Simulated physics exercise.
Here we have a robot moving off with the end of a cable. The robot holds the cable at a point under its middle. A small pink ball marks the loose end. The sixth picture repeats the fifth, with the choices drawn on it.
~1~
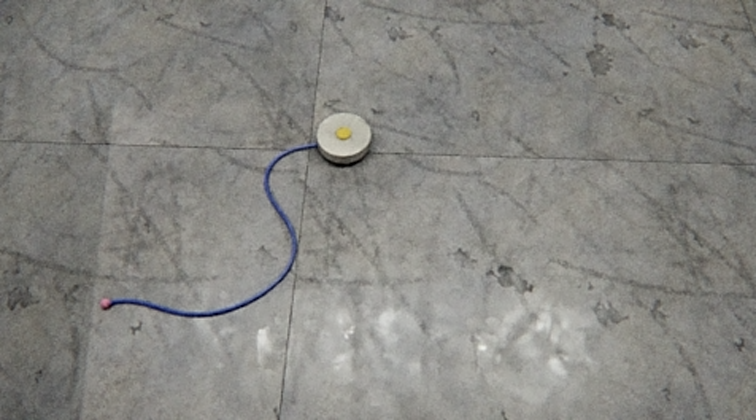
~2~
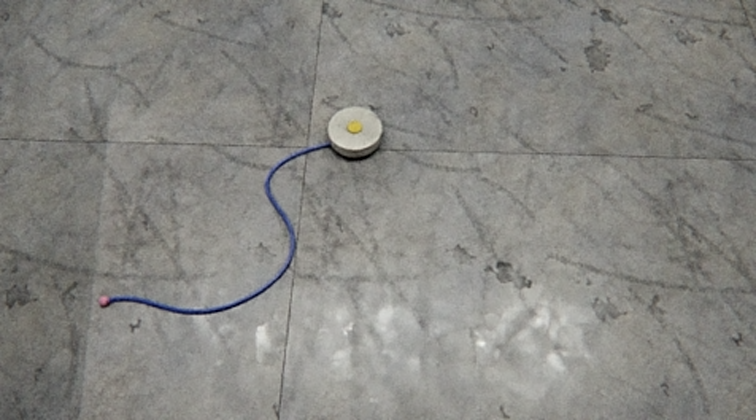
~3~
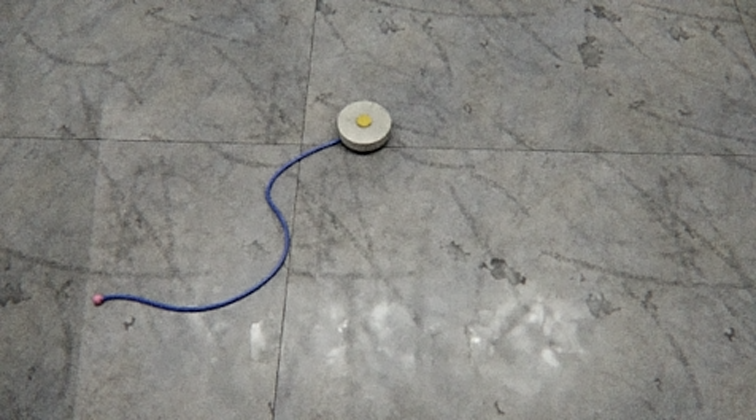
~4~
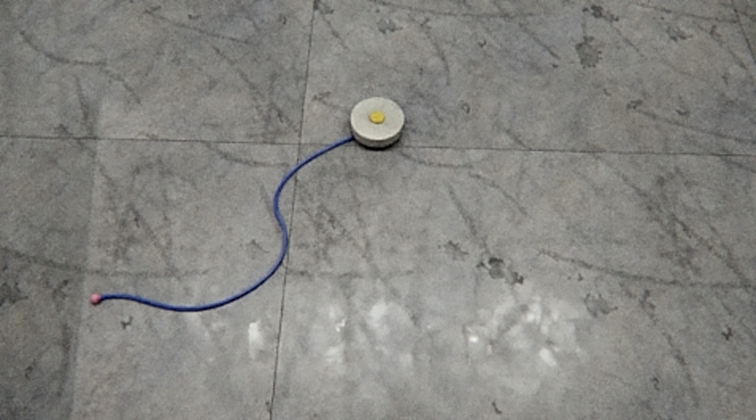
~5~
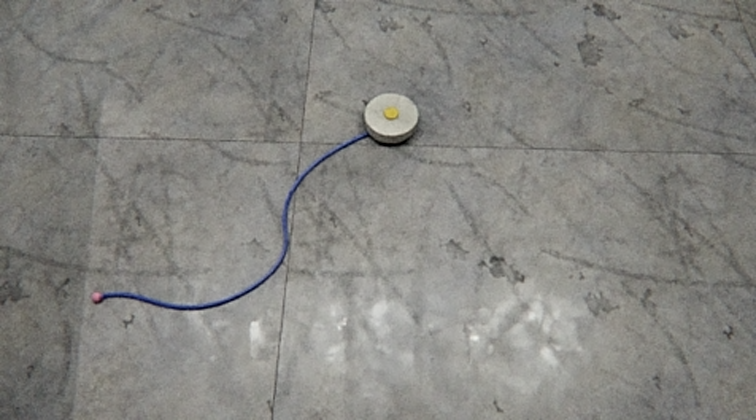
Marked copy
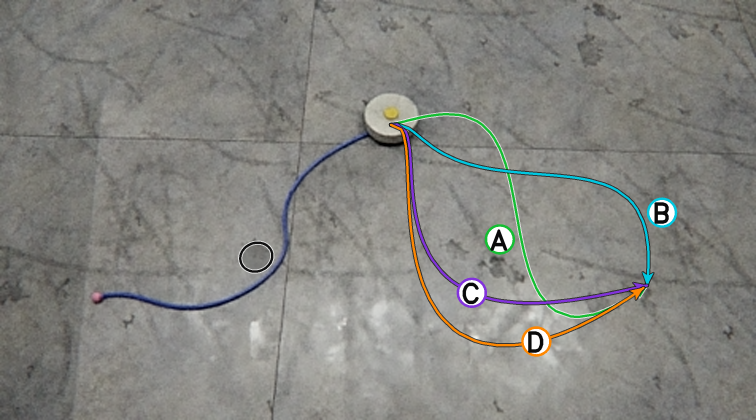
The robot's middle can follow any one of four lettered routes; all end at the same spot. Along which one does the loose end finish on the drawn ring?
The end stops on the ring with B.
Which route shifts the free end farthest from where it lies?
Route B.
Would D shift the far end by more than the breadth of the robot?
On that route, yes.
On the marked copy, A from (391, 125) via (515, 204) to (647, 285); B from (391, 125) via (549, 175) to (647, 285); C from (391, 125) via (446, 277) to (647, 285); D from (391, 125) via (437, 312) to (643, 288); the ring at (256, 257).
Following B. Soon after the start, robot (504, 165), middle of the cable (317, 231), free end (116, 296).
Later, robot (634, 195), middle of the cable (433, 212), free end (239, 261).
In the end, robot (651, 281), middle of the cable (449, 215), free end (255, 256); the free end is on the ring.
As for the rest, A leaves the free end at (226, 266); C leaves the free end at (221, 293); D leaves the free end at (223, 300).
